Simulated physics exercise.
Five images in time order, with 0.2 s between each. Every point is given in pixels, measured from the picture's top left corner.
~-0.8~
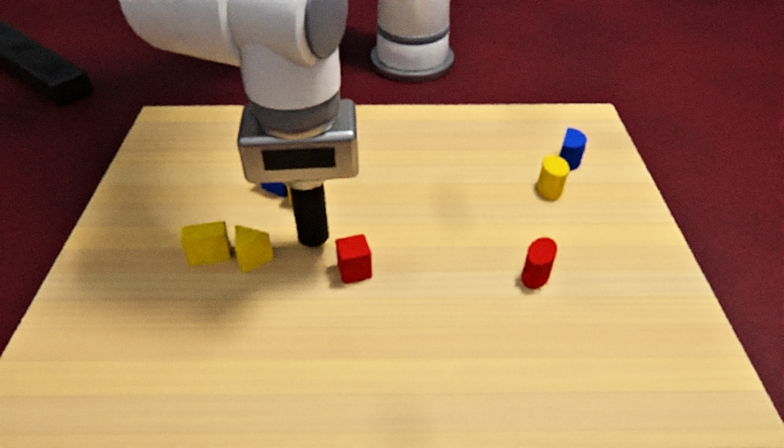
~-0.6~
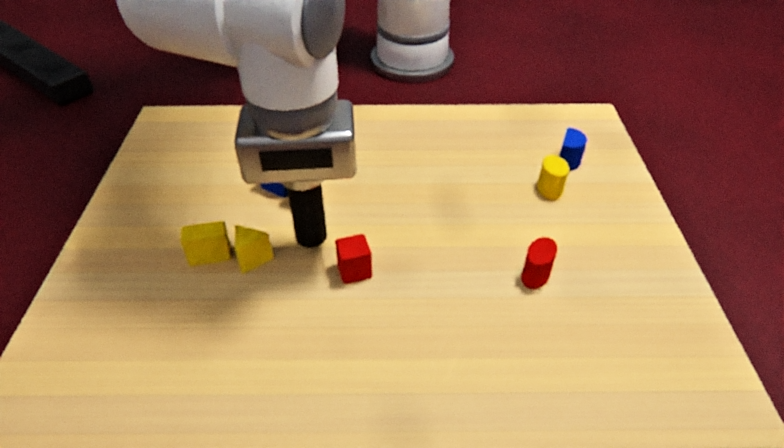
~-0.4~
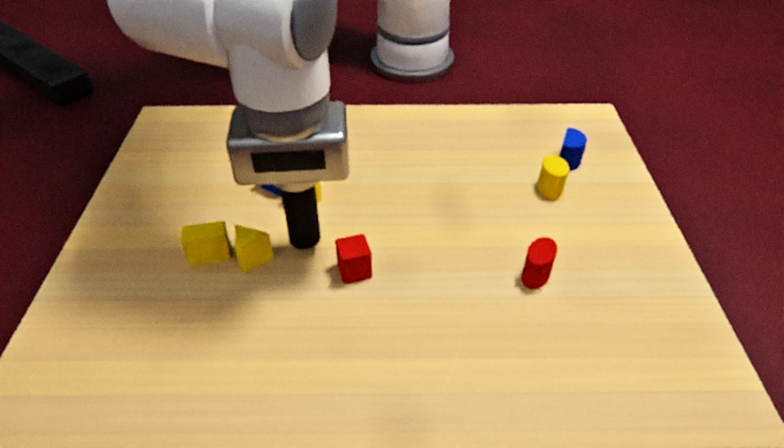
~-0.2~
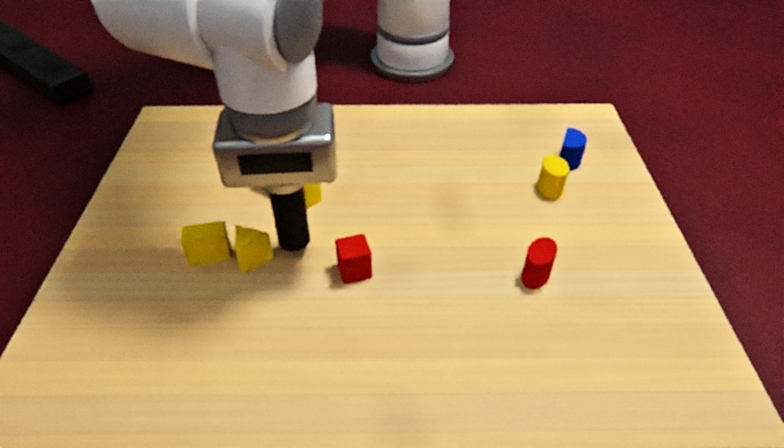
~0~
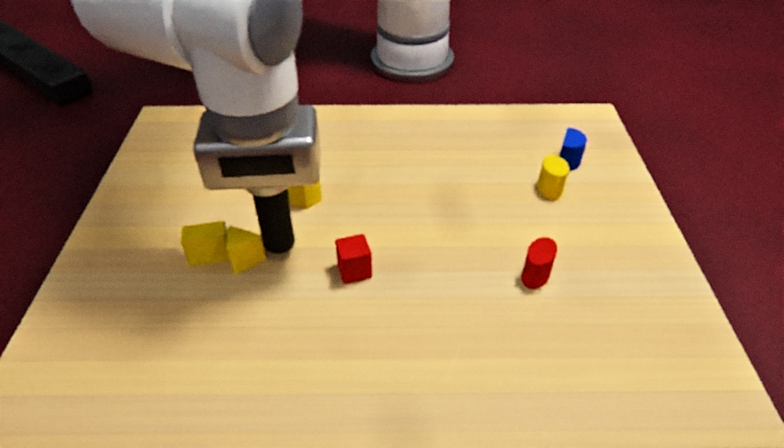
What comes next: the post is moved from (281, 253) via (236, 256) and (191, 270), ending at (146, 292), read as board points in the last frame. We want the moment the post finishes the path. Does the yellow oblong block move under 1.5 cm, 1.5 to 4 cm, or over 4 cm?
If I had to pick, the yellow oblong block travels beyond 4 cm here.
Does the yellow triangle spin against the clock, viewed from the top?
I believe so.
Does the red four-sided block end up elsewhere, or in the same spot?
By the last moment of the path, the red four-sided block has stayed put.
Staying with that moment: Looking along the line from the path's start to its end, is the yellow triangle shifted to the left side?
My answer is yes.
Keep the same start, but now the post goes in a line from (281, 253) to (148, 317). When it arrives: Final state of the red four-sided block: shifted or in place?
Right where it was.
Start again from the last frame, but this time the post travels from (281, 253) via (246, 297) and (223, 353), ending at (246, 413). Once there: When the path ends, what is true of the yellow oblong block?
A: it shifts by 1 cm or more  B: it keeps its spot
Answer: B.
On the path given first. One third of the way, post at (233, 246); yellow oblong block at (186, 231), turned 30° clockwise; yellow triangle at (208, 249), turned 25° clockwise.
Two thirds of the way, post at (186, 260); yellow oblong block at (152, 232), turned 85° clockwise; yellow triangle at (179, 266), turned 40° anticlockwise.
At the end, post at (141, 282); yellow oblong block at (143, 234), turned 120° clockwise; yellow triangle at (175, 270), turned 60° anticlockwise; red four-sided block not moved.
